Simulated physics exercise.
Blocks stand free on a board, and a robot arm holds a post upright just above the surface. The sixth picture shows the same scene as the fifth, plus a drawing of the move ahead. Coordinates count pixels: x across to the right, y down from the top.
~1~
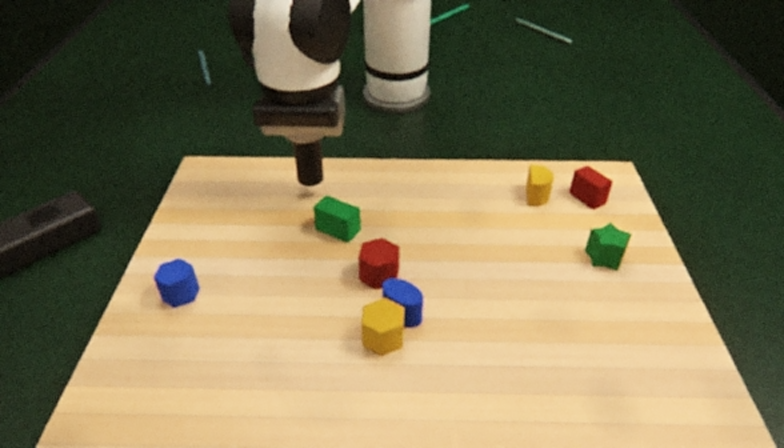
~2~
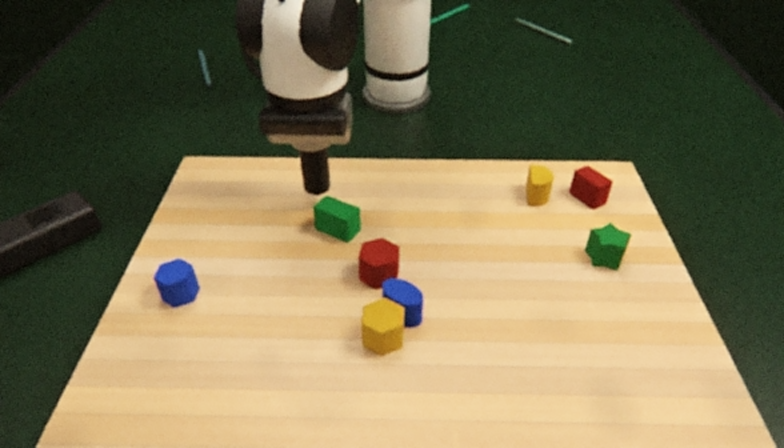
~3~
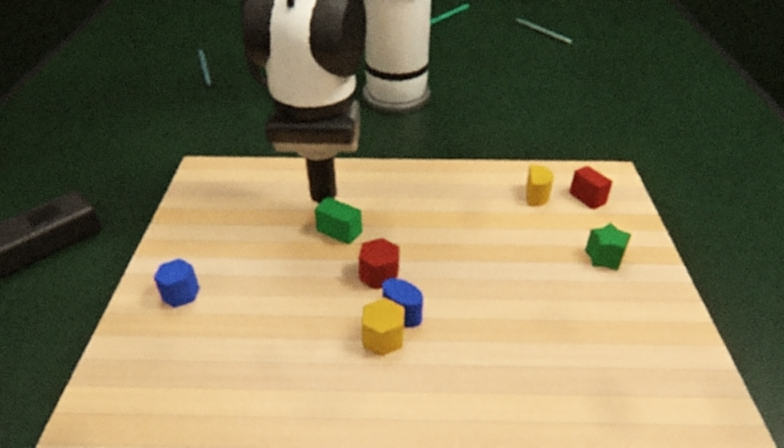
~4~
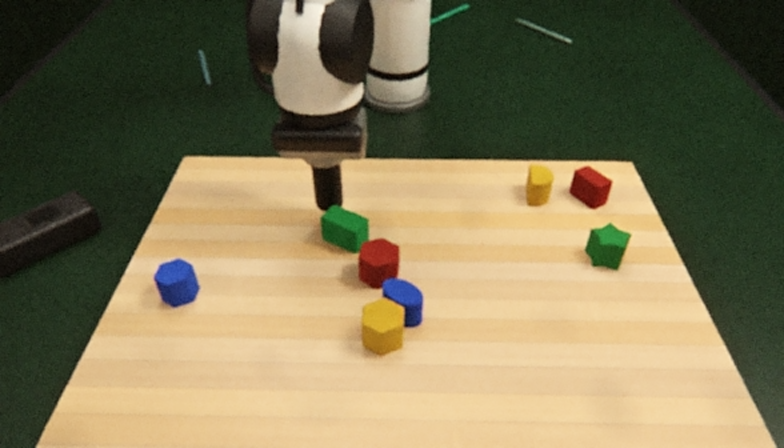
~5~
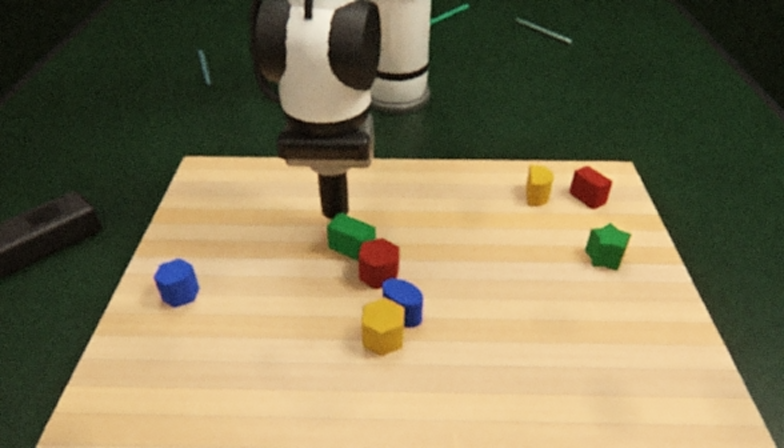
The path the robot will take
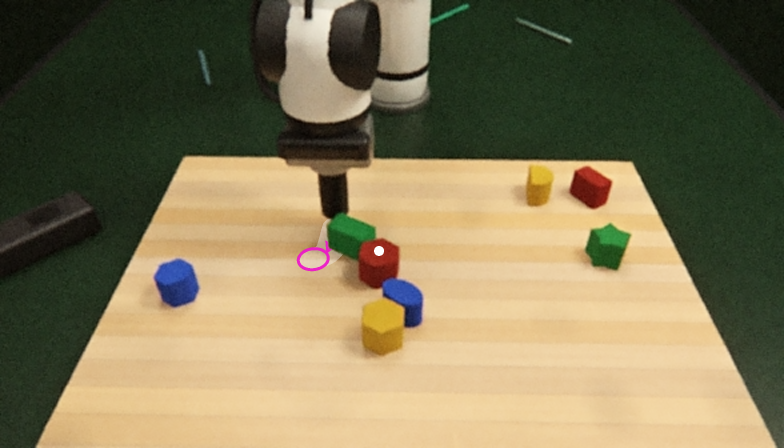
A robot arm lowers its post toward the green block and nudges it slightly down-right.
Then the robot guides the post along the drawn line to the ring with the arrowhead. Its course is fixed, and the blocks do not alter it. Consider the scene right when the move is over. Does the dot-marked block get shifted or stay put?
The dot-marked block will be pushed away from where it stands.
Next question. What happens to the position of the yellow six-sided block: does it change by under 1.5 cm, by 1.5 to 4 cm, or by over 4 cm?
Below 1.5 cm.
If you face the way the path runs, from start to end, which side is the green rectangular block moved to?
Well, taking the path from its start to its end as straight ahead, the green rectangular block moves to the left.
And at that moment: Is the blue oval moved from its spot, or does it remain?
Undisturbed, or as good as.
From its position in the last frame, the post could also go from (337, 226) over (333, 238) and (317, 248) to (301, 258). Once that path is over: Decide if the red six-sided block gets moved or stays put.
It moves.
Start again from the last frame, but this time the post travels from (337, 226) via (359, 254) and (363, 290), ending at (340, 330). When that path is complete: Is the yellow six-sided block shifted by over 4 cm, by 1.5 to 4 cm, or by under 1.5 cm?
The 1.5 to 4 cm band.
The line goes from (337, 226) through (334, 238) and (329, 251) to (313, 259); the dot is on the red six-sided block.
On the path given first. Halfway along, post at (331, 231); green rectangular block at (349, 245); red six-sided block at (384, 261), turned 40° anticlockwise.
At the end, post at (312, 245); green rectangular block at (346, 252), turned 20° anticlockwise; red six-sided block at (387, 263), turned 50° anticlockwise; yellow six-sided block unmoved; blue oval unmoved.
